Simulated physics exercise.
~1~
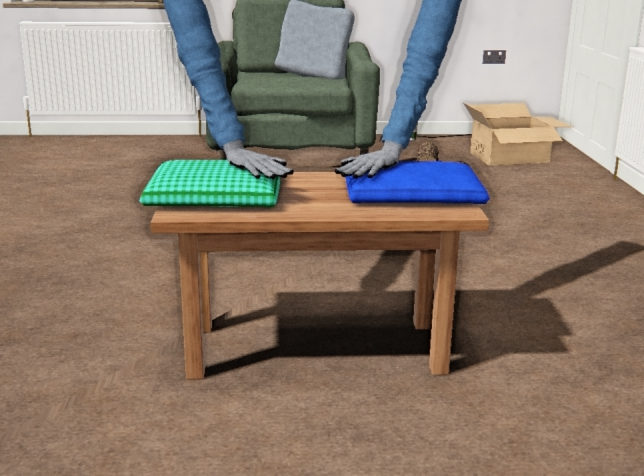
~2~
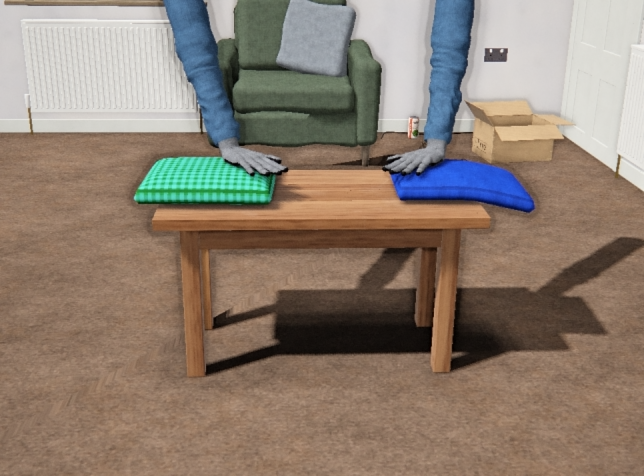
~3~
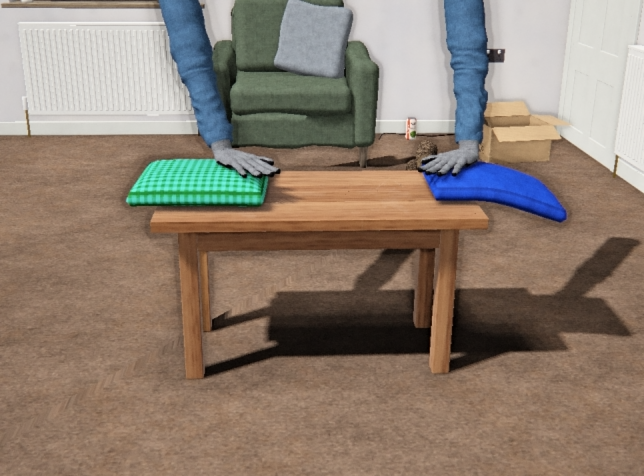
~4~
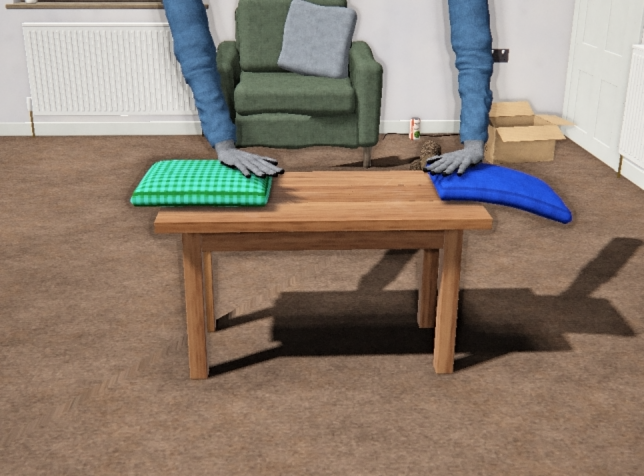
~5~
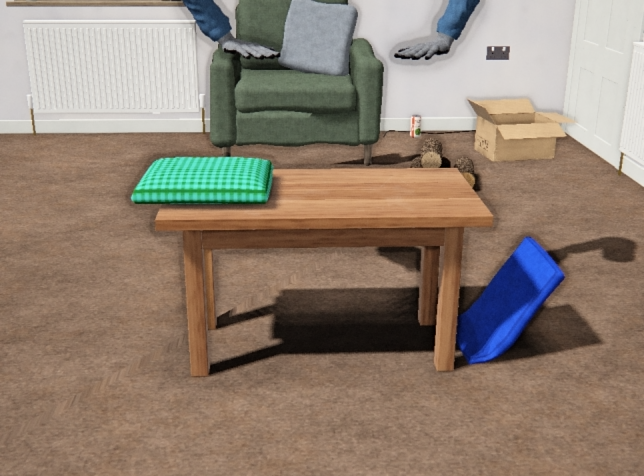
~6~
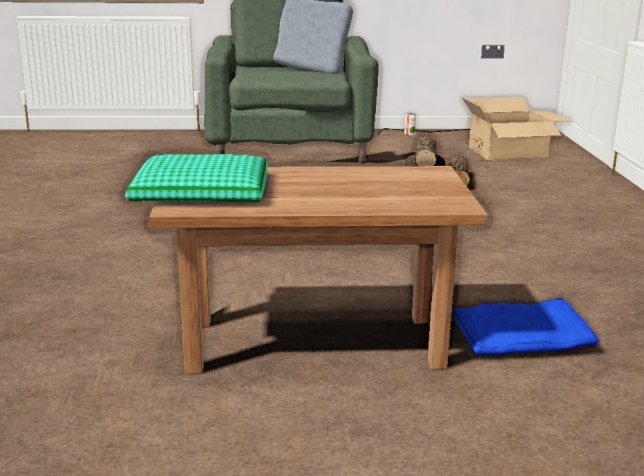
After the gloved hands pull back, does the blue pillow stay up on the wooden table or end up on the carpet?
The blue pillow slumps off the right end and ends up on the carpet, while the green cushion stays on the table.
